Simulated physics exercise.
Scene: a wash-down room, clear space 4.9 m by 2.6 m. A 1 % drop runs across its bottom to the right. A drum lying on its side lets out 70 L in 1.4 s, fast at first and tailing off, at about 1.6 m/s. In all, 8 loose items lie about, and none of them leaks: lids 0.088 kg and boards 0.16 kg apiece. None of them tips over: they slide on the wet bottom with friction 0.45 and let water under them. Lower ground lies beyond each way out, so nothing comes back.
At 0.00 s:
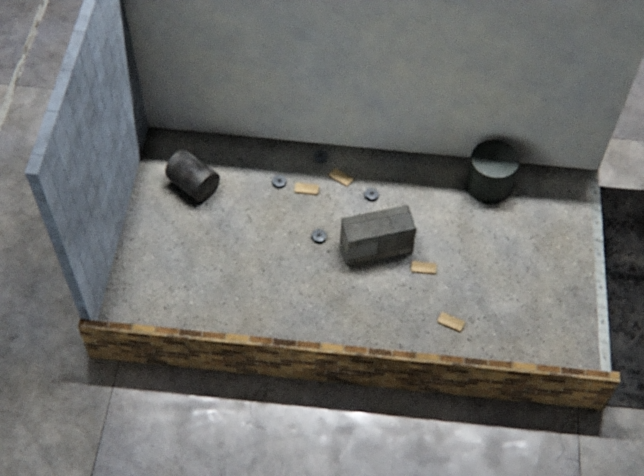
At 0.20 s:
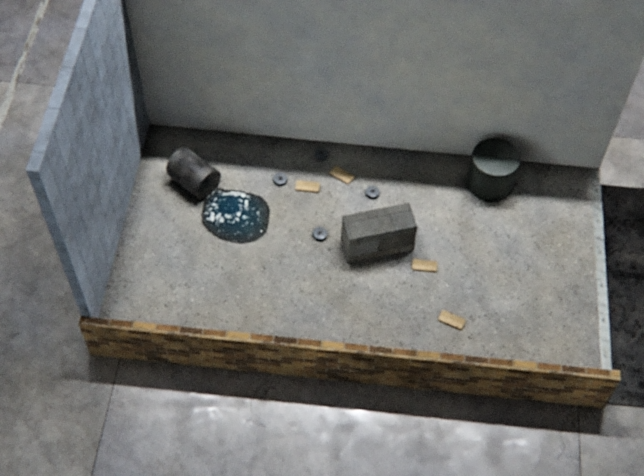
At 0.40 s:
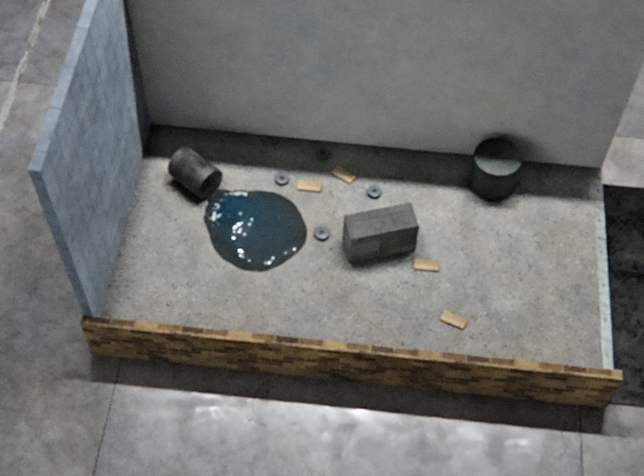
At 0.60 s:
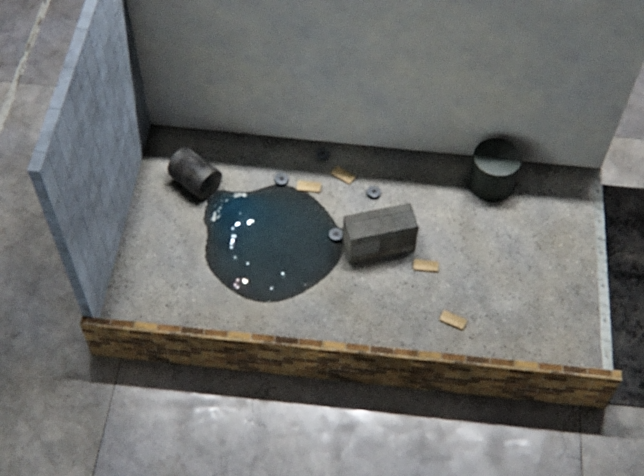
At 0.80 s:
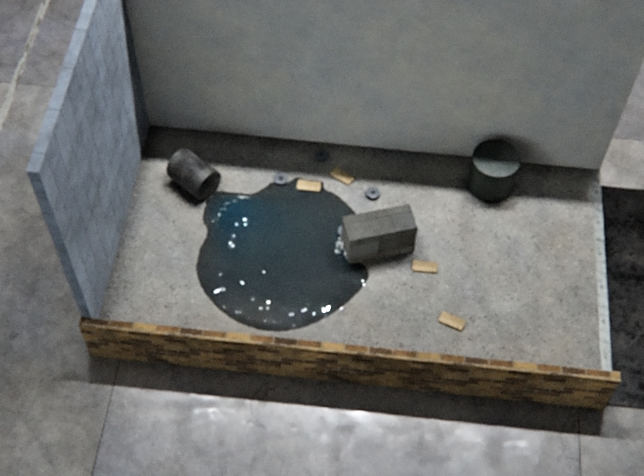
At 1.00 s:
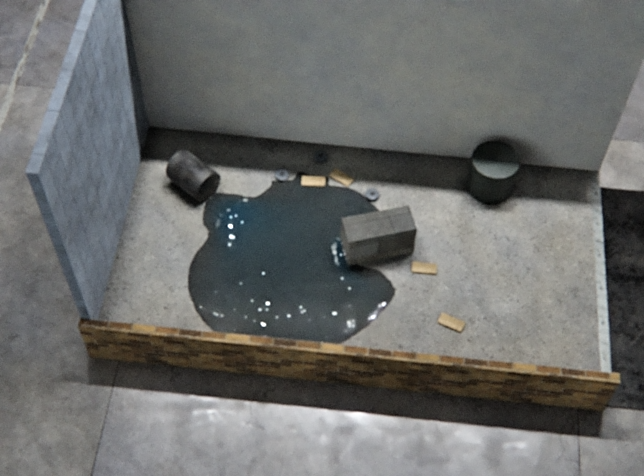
A bare room with a tall pale back wall, a blue-grey left wall and a low brick-patterned front edge is seen from above, the view holding still. A dark drum lies on its side at left, a grey block sits near the middle, a green cylinder stands at back right, and small tan boards and grey lids lie between. Dark blue water spreads from the drum to the block and front edge, shifting a few small pieces.
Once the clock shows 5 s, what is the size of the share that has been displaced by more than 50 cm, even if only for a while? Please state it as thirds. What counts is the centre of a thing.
That would be somewhere from one to two thirds.
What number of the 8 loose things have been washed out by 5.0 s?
My tally comes to 0.
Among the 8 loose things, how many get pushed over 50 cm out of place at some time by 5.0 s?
That would be 3 of them.
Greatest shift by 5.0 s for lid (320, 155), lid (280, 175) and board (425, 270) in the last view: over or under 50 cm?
Taking them in order, the first is below the mark, the second below the mark and the third below the mark.
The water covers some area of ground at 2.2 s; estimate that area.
About 3.5 m2.
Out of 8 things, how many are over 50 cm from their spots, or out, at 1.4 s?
The answer is 1.
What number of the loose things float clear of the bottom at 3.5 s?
That would be 3 of them.
After 1.4 s 1 of 8 are over 50 cm from their spots; 1 afloat.
After 2.2 s 2 of 8 are over 50 cm from their spots; 1 afloat.
After 3.5 s 3 of 8 are over 50 cm from their spots; 3 afloat.
After 5.0 s 3 of 8 are over 50 cm from their spots, and 3 have been at some point; 3 afloat.
